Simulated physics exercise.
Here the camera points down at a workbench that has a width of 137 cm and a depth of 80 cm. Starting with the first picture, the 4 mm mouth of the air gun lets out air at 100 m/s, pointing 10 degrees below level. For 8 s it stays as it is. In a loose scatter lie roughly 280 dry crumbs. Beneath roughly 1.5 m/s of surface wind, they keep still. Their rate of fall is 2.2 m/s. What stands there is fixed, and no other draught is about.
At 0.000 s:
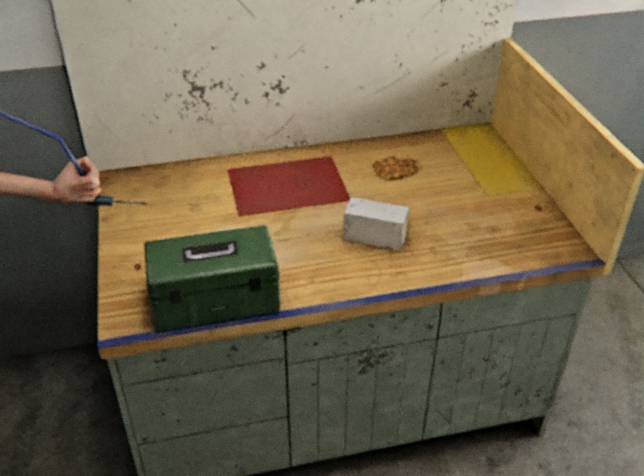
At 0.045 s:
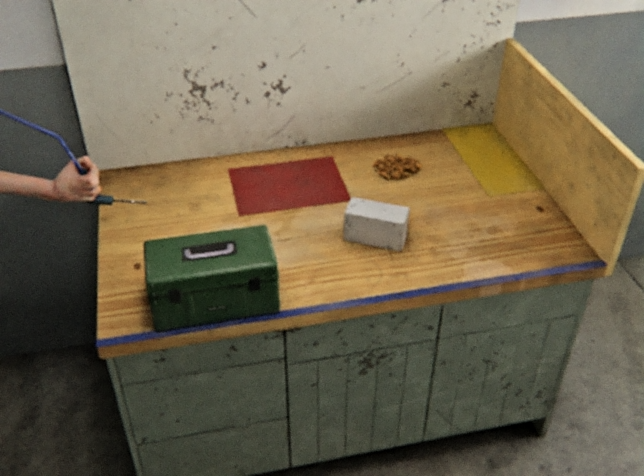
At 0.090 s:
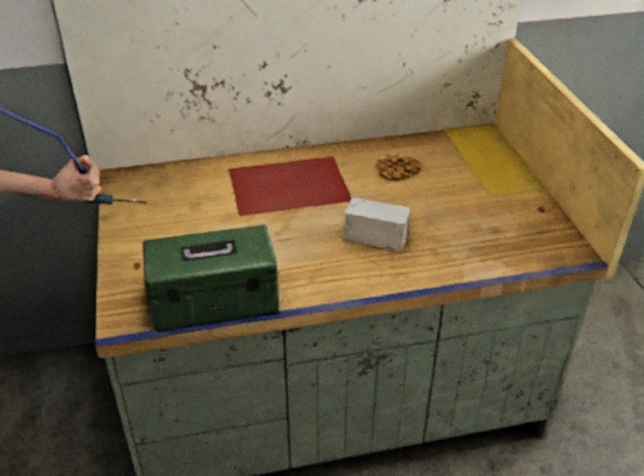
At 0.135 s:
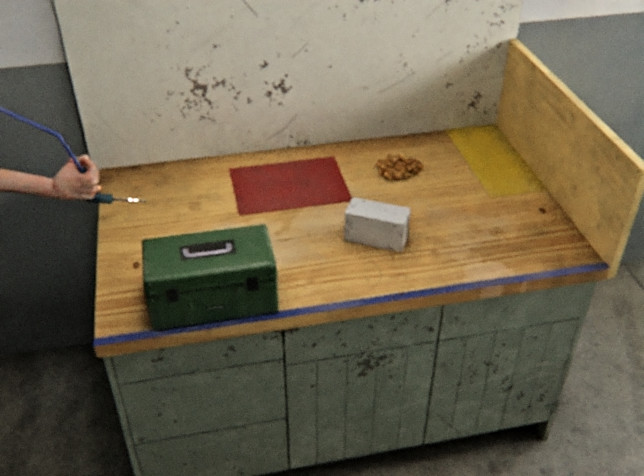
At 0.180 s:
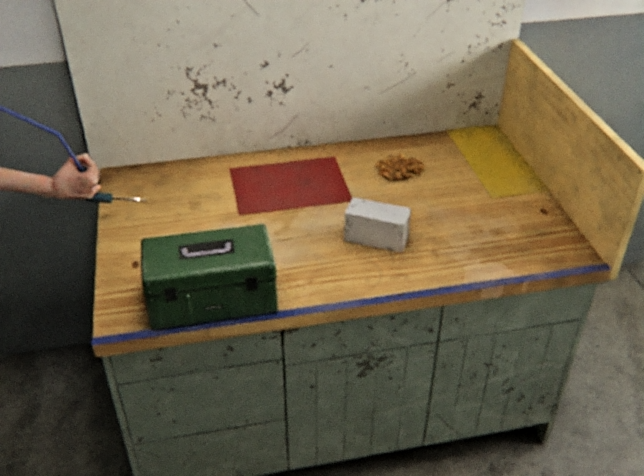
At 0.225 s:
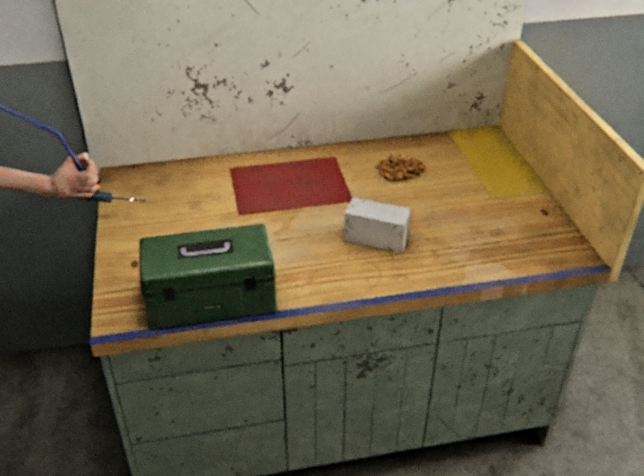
A wooden workbench with worn grey-green cabinets stands against a scuffed pale panel, seen from above at an angle. A green toolbox sits front left, a grey block near the middle, a red sheet behind them, brown crumbs and a yellow mat towards the back right, and blue edging runs along the front. The hand at left holds a blue-hosed air gun almost still, the crumbs stay put, and the view shifts very slightly.
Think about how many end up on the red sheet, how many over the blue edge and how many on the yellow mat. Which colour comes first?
It is yellow that takes the most.
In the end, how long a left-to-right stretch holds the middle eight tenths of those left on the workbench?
About 20 cm.
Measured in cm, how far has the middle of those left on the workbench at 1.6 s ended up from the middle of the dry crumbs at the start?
The centre sits some 35 cm from where it began.
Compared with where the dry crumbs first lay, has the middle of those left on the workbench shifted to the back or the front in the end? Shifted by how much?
Shift toward the far edge, approx. 10 cm.
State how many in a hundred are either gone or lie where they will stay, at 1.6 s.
The share is near 30 per cent.
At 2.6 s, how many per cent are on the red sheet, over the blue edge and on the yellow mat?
I'd say around 0 per cent at red, 0 per cent at blue, 80 per cent at yellow.
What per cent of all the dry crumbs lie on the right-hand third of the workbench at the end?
Something close to 100 % ends up there.
After 1.6 s, 72 % are on the move or not yet settled, 0 % are over the blue edge, 70 % on the yellow mat and 0 % on the red sheet; the middle of those still in play is near (489, 146).
After 2.6 s, 68 % are on the move or not yet settled, 0 % are over the blue edge, 78 % on the yellow mat and 0 % on the red sheet; the middle of those still in play is near (494, 146).
After 4.4 s, 57 % are on the move or not yet settled, 0 % are over the blue edge, 82 % on the yellow mat and 0 % on the red sheet; the middle of those still in play is near (489, 143).
After 8.0 s, at the end, 0 % are over the blue edge, 85 % on the yellow mat and 0 % on the red sheet; the middle of those still in play is near (489, 143).
